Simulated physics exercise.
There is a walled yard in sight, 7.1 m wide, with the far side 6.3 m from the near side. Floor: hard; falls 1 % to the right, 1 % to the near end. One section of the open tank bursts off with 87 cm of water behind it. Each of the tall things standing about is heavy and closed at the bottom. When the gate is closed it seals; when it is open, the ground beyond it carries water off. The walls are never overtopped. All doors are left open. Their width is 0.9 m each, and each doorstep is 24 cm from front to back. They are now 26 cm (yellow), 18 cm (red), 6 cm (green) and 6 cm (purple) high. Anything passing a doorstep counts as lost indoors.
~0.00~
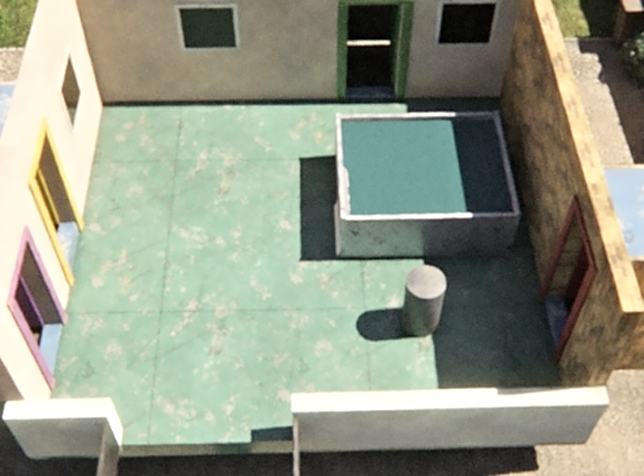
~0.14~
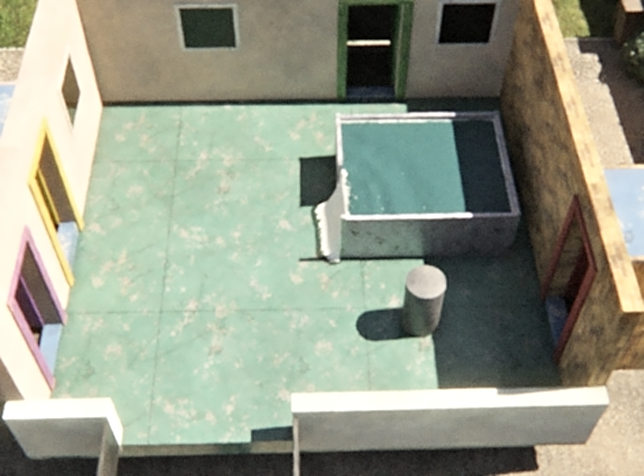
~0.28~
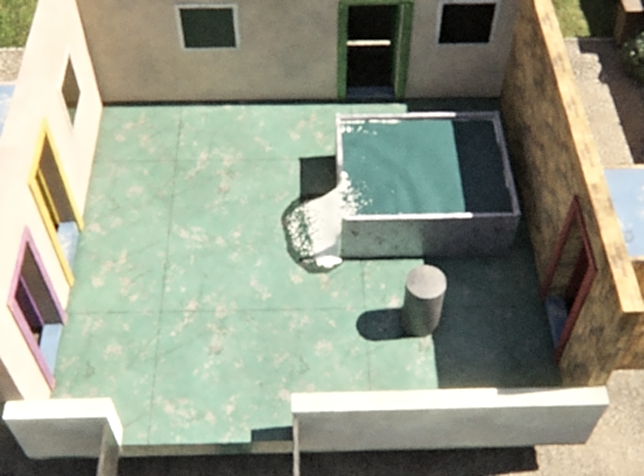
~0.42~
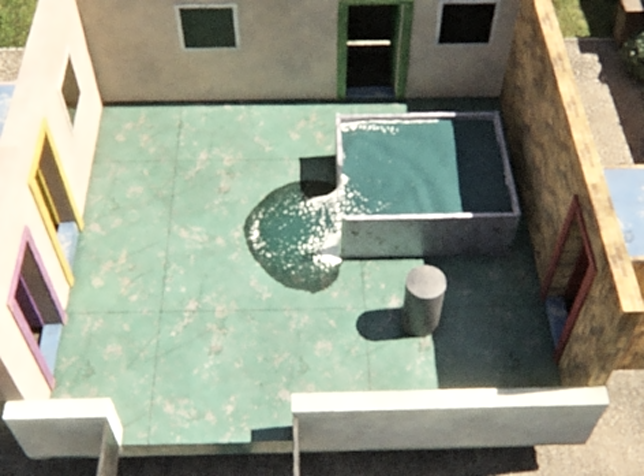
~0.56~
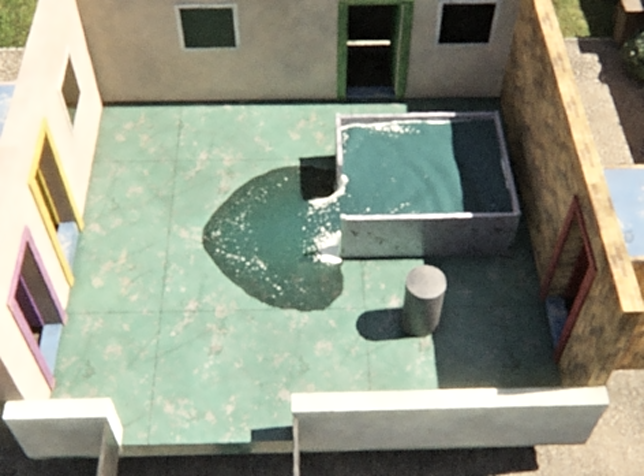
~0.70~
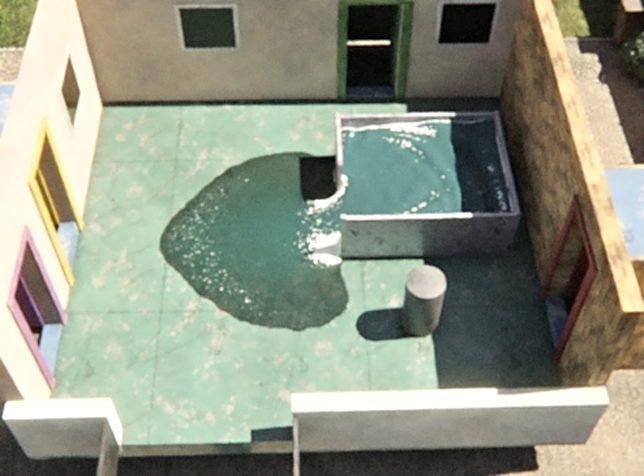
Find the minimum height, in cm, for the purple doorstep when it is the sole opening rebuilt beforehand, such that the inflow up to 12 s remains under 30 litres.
The minimum height is about 19 cm.
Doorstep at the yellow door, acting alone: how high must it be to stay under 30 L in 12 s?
Yellow door, minimum about 24 cm.
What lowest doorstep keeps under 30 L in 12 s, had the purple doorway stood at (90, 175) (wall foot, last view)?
18 cm.
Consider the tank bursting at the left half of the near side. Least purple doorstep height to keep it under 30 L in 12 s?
Close to 10.0 cm at the least.
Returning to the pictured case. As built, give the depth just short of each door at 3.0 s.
Yellow door 27 cm, red door 0 cm, green door 0 cm, purple door 21 cm.
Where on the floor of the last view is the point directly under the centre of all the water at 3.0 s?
Centre of mass: About (293, 228) px.
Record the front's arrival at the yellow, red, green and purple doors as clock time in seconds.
For yellow it's 1.0 s, for red 7.5 s, for green 5.0 s, and for purple 1.4 s.
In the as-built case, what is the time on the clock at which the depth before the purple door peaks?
Peak time: About 3.0 s.
After 1.4 s water covers 45 % of the floor, deepest (48 cm) near (332, 242); it has not reached the purple door.
After 3.0 s water covers 55 % of the floor, deepest (36 cm) near (45, 429); 21 cm at the purple door, 96 litres in over its 6 cm doorstep.
After 12.0 s water covers 95 % of the floor, deepest (15 cm) near (473, 420); 9 cm at the purple door, 352 litres in over its 6 cm doorstep.
At the purple door as built, the water arrived by 1.5 s and peaked near 21 cm at 3.0 s.
Run again over the same 12 s with other heights there, 47 litres in over 17.5 cm, 6 litres over 23.5 cm. The limit of 30 litres is kept from about 19 cm up.
